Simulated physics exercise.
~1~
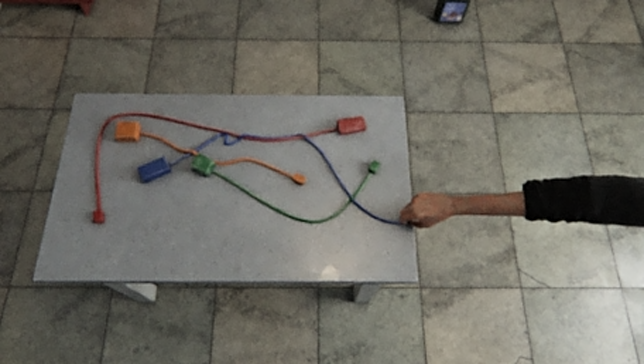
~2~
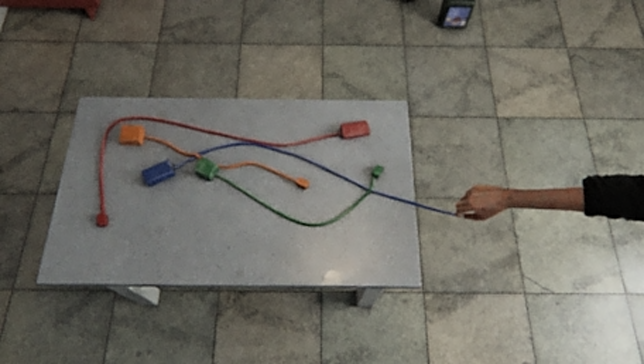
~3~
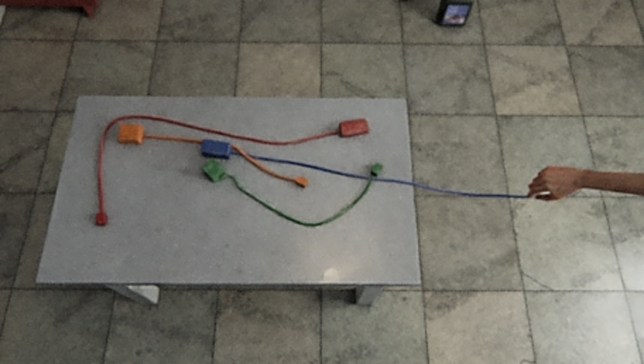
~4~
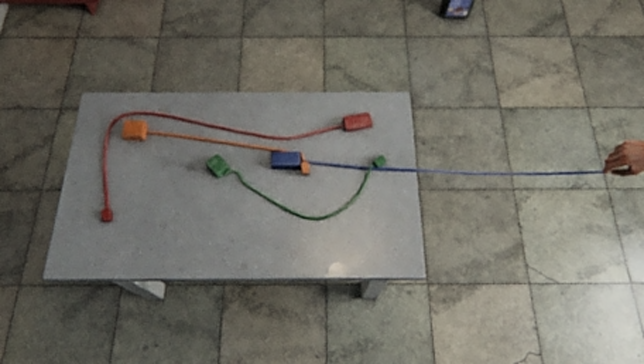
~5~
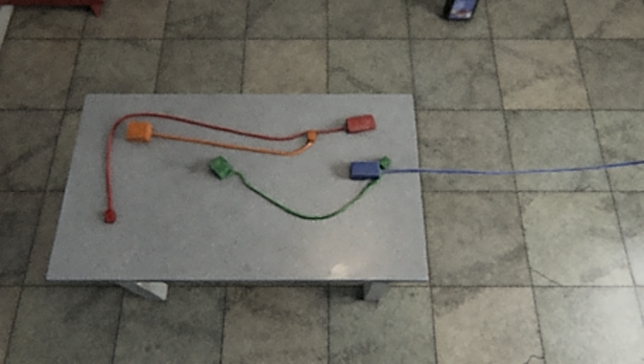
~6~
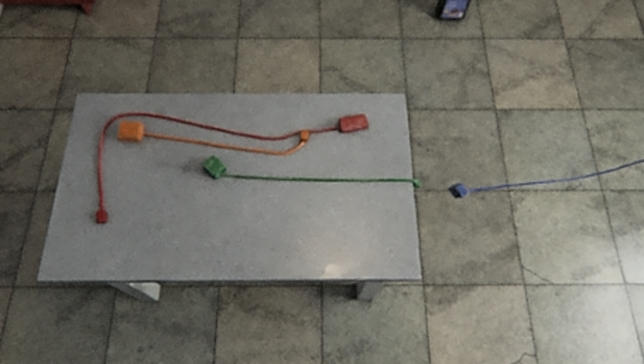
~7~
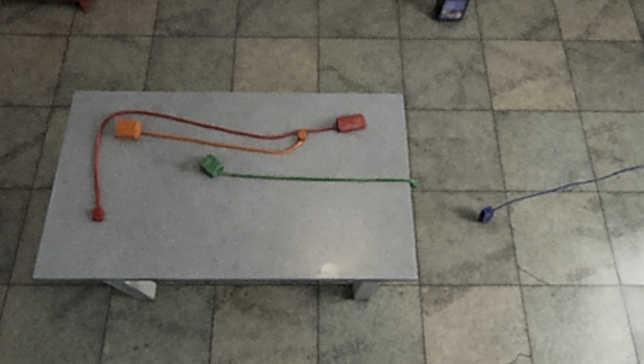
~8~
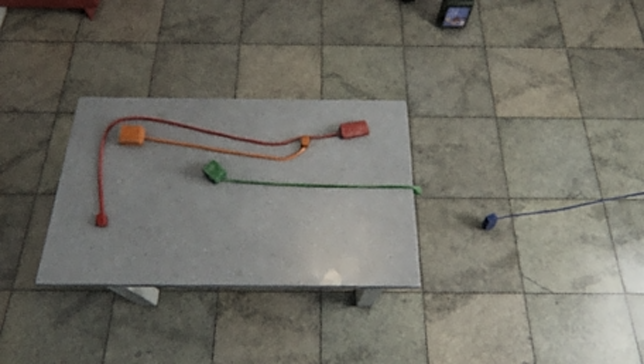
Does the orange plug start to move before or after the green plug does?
The orange plug starts to move before the green plug, which shifts only later as the blue charger goes off the right edge.
